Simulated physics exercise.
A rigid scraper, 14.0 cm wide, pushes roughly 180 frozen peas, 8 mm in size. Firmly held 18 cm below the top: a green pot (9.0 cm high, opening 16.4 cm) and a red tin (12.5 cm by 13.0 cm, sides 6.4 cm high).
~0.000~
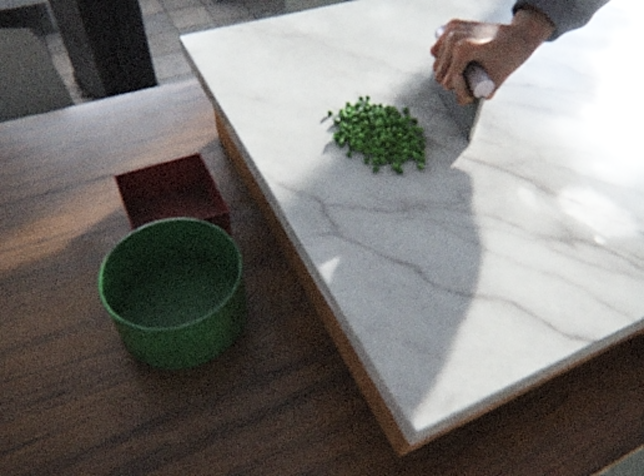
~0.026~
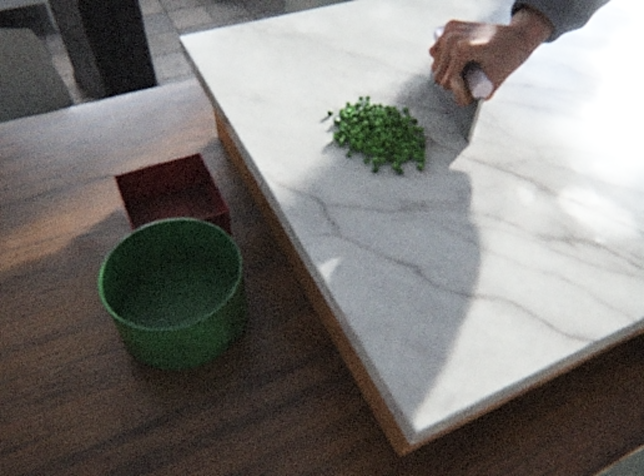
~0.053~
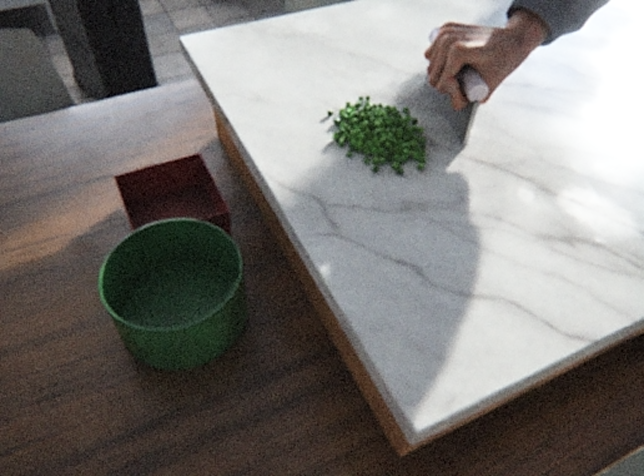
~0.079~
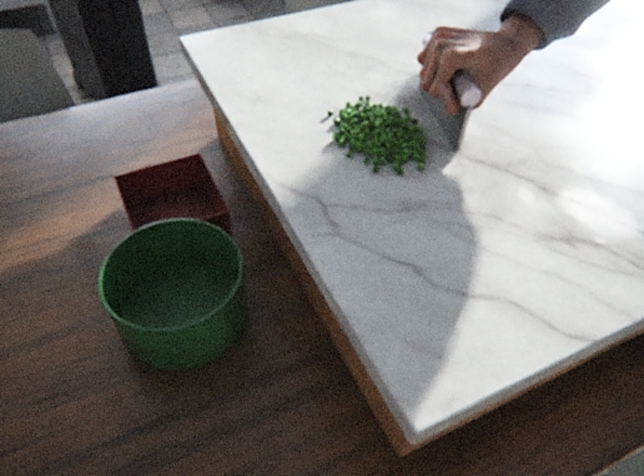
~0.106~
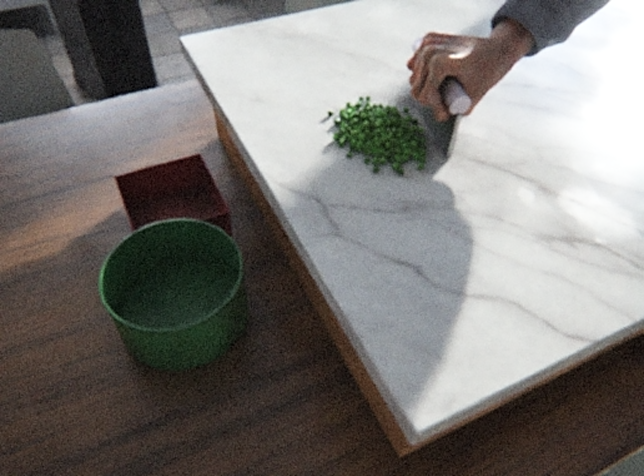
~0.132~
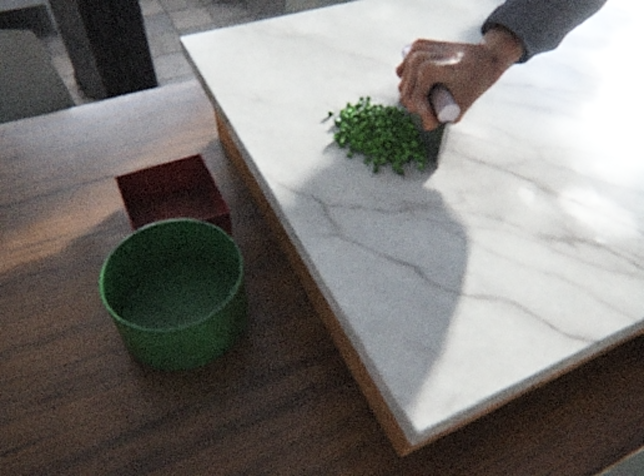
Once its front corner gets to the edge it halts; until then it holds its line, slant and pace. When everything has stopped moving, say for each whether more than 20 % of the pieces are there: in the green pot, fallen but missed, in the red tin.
Green pot: More than 20 %; fallen but missed: More than 20 %; red tin: 20 % or less.
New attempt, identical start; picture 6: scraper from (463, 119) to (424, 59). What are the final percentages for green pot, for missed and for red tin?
Green pot: 0; missed: 35; red tin: 0.
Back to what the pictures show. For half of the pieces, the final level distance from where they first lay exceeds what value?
Estimate: Close to 24 cm.
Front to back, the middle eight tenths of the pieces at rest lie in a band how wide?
28 cm.
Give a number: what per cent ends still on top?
I'd estimate some 30 per cent at the end.
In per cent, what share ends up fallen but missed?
About 35 per cent.
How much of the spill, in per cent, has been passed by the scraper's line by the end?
Some 15 in a hundred.
After 0.30 s, scraper 21 cm from its start, spill 19 cm wide; still on top 100 %.
After 0.48 s, scraper 27 cm from its start, spill 26 cm wide; green pot 10 %, off the edge, not caught 35 %, still on top 55 %.
Then, at 0.62 s, scraper 27 cm from its start, spill 29 cm wide; green pot 30 %, red tin 5 %, off the edge, not caught 35 %, still on top 35 %.
In the end, at 1.6 s, green pot 30 %, red tin 5 %, fallen but missed 35 %, still on top 30 %.
